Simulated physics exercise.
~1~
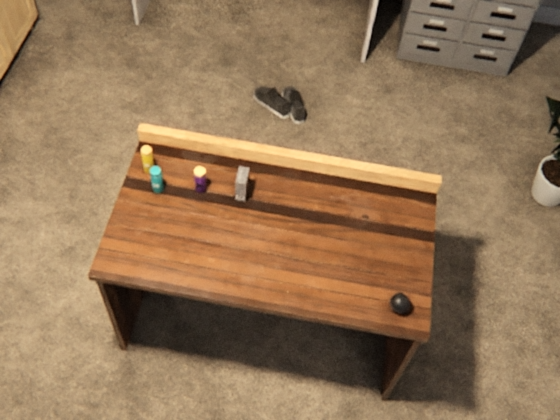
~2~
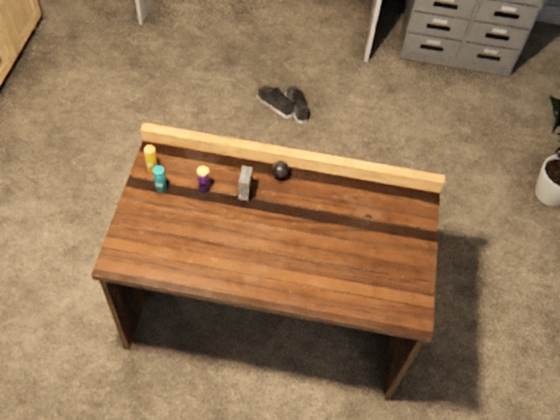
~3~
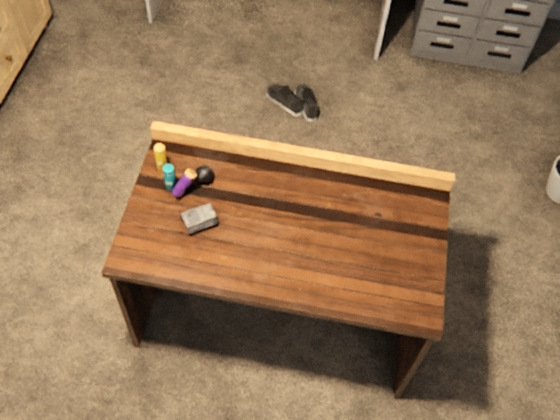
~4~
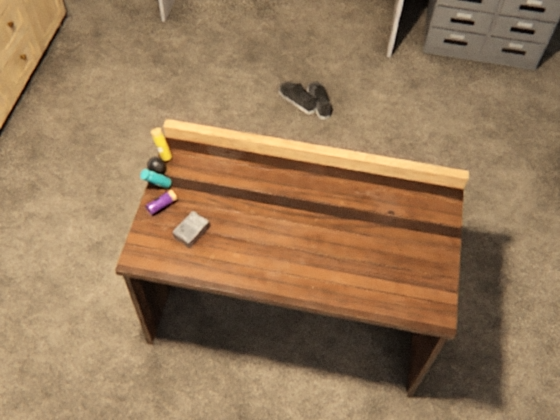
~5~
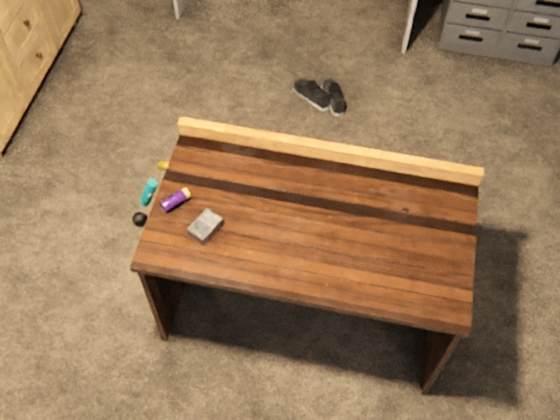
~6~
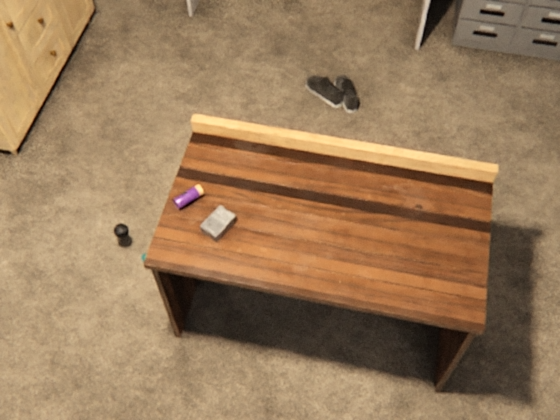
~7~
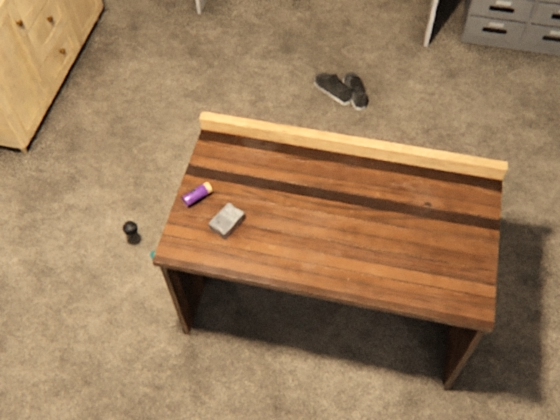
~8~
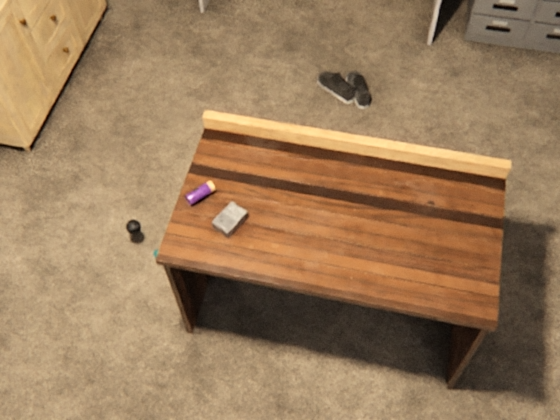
At first, a black ball sits near the right front corner of a wooden table, while a yellow shaker, a turquoise shaker, a purple shaker and a grey packet stand toward the far left. The ball travels to the raised batten along the far edge, then heads left through the group. The grey packet topples toward the viewer and the purple shaker tips onto its side. The yellow and turquoise shakers are knocked over the left edge, and the ball drops off too. Finally, the ball rests on the carpet, with the purple shaker and packet lying on the table.
